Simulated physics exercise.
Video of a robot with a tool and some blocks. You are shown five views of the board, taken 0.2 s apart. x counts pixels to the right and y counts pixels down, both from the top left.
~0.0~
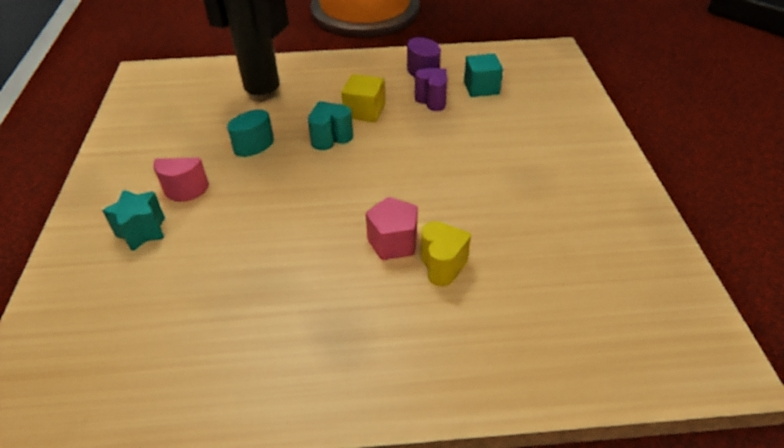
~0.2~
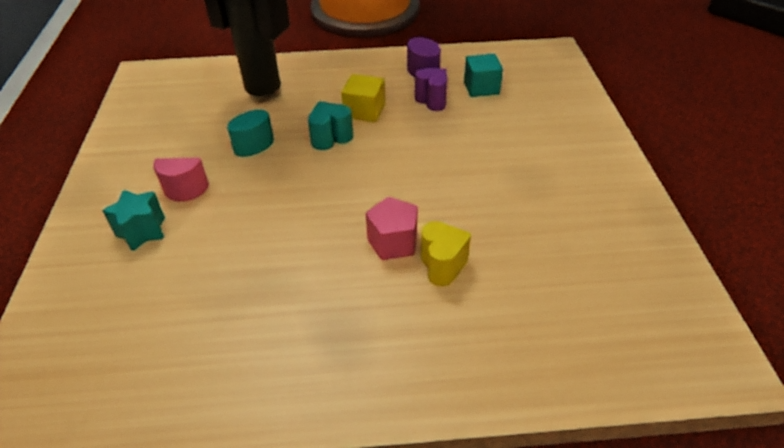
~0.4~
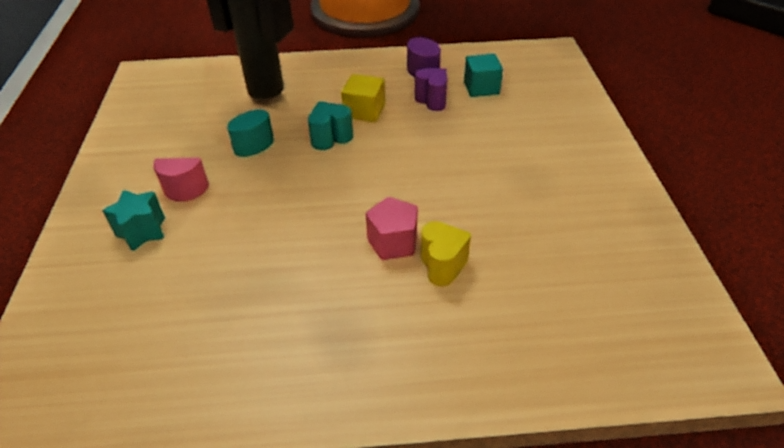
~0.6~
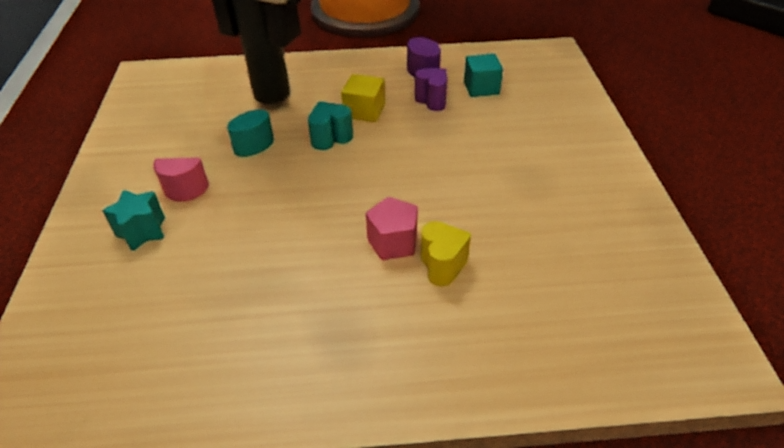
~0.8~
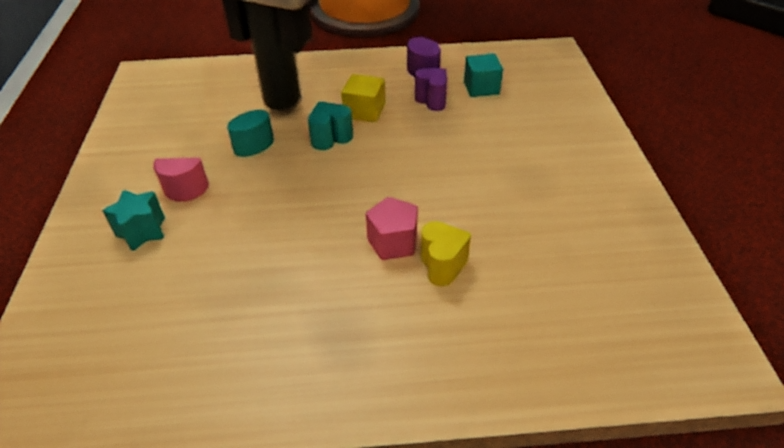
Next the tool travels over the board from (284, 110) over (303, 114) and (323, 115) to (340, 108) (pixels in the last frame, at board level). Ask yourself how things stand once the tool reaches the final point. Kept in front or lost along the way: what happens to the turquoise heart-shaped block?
Beside or behind it.
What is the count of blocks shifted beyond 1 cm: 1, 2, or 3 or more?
In total, one block gets moved by over 1 cm.
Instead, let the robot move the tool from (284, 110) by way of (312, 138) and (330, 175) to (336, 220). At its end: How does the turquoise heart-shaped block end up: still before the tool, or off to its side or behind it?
Looking at the end of the path, the turquoise heart-shaped block has slipped free of the tool.
On the path given first. Halfway along, tool at (312, 105); nothing pushed yet.
At the end, tool at (339, 98); turquoise heart-shaped block unmoved; yellow square piece at (376, 82).
